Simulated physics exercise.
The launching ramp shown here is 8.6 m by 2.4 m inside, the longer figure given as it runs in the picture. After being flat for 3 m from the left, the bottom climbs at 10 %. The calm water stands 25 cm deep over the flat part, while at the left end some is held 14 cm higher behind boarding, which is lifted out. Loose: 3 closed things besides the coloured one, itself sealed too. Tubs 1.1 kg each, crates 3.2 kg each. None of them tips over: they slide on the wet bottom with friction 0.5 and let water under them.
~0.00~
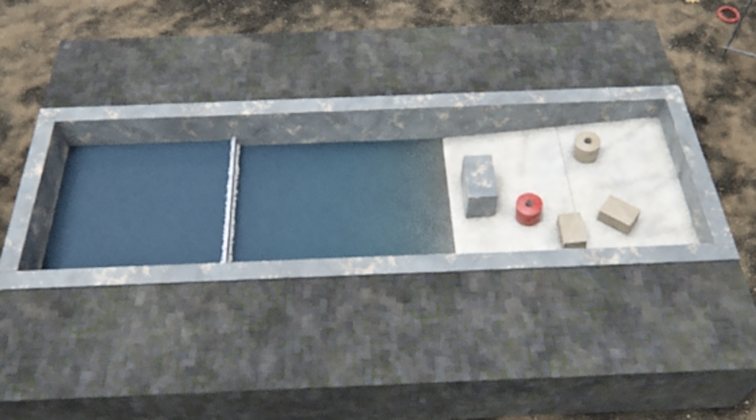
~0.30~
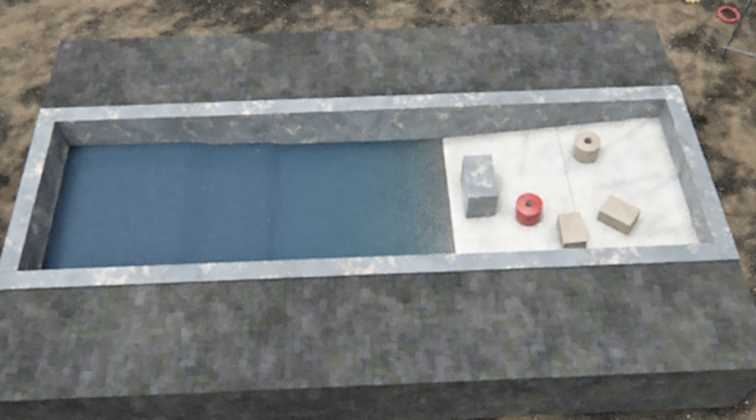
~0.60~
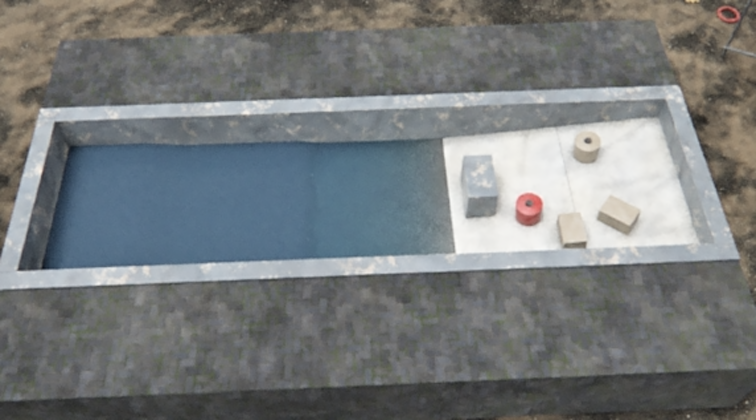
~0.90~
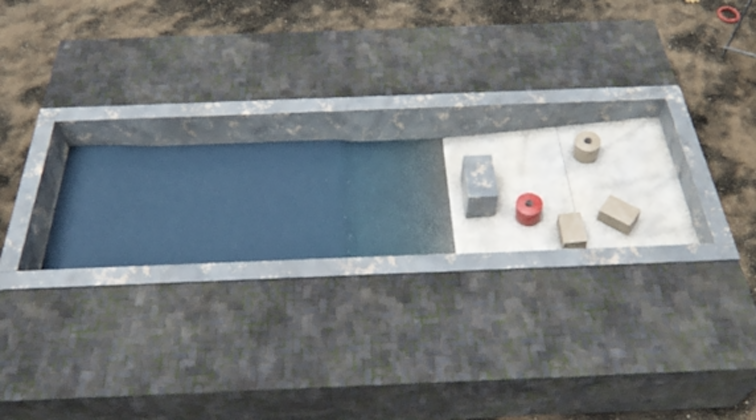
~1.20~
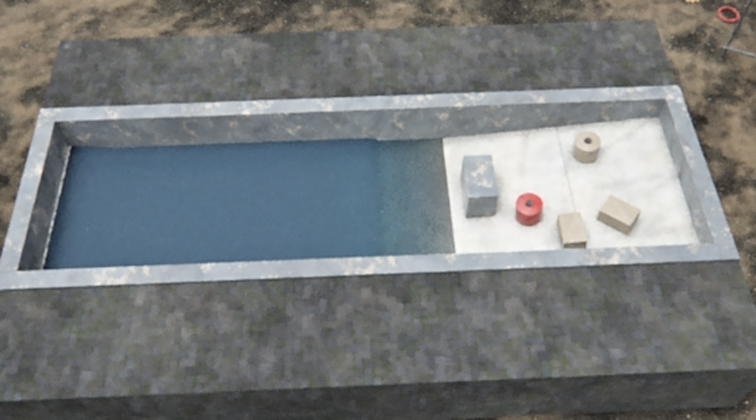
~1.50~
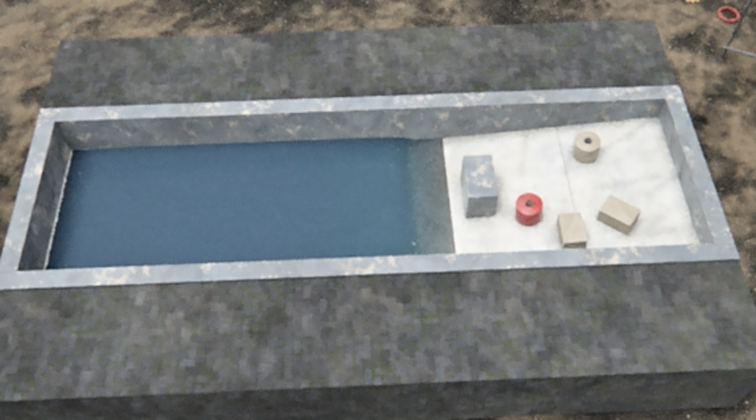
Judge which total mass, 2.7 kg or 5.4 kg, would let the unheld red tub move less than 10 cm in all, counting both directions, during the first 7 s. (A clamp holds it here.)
Neither suffices.
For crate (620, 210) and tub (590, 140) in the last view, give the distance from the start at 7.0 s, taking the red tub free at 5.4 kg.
The first is 0 cm from its start, the second 0 cm.
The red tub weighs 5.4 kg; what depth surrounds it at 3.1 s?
2 cm, roughly.
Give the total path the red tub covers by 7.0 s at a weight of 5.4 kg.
Close to 100 cm, all told.
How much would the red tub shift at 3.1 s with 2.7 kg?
I'd put it at about 0 cm.
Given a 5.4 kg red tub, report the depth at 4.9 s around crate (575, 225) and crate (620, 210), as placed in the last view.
Depths: Near 2 cm, then near 0 cm.
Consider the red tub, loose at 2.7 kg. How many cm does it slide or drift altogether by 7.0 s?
All together it comes to about 100 cm.
After 2.1 s the red tub would be 0 cm from its start with 2.7 kg and 0 cm from its start with 5.4 kg; 0 cm of water round it then.
After 3.1 s the red tub would be 0 cm from its start with 2.7 kg and 0 cm from its start with 5.4 kg; 2 cm of water round it then.
After 4.9 s the red tub would be 34 cm from its start with 2.7 kg and 8 cm from its start with 5.4 kg; 7 cm of water round it then.
After 7.0 s the red tub would be 93 cm from its start with 2.7 kg and 84 cm from its start with 5.4 kg; 2 cm of water round it then.
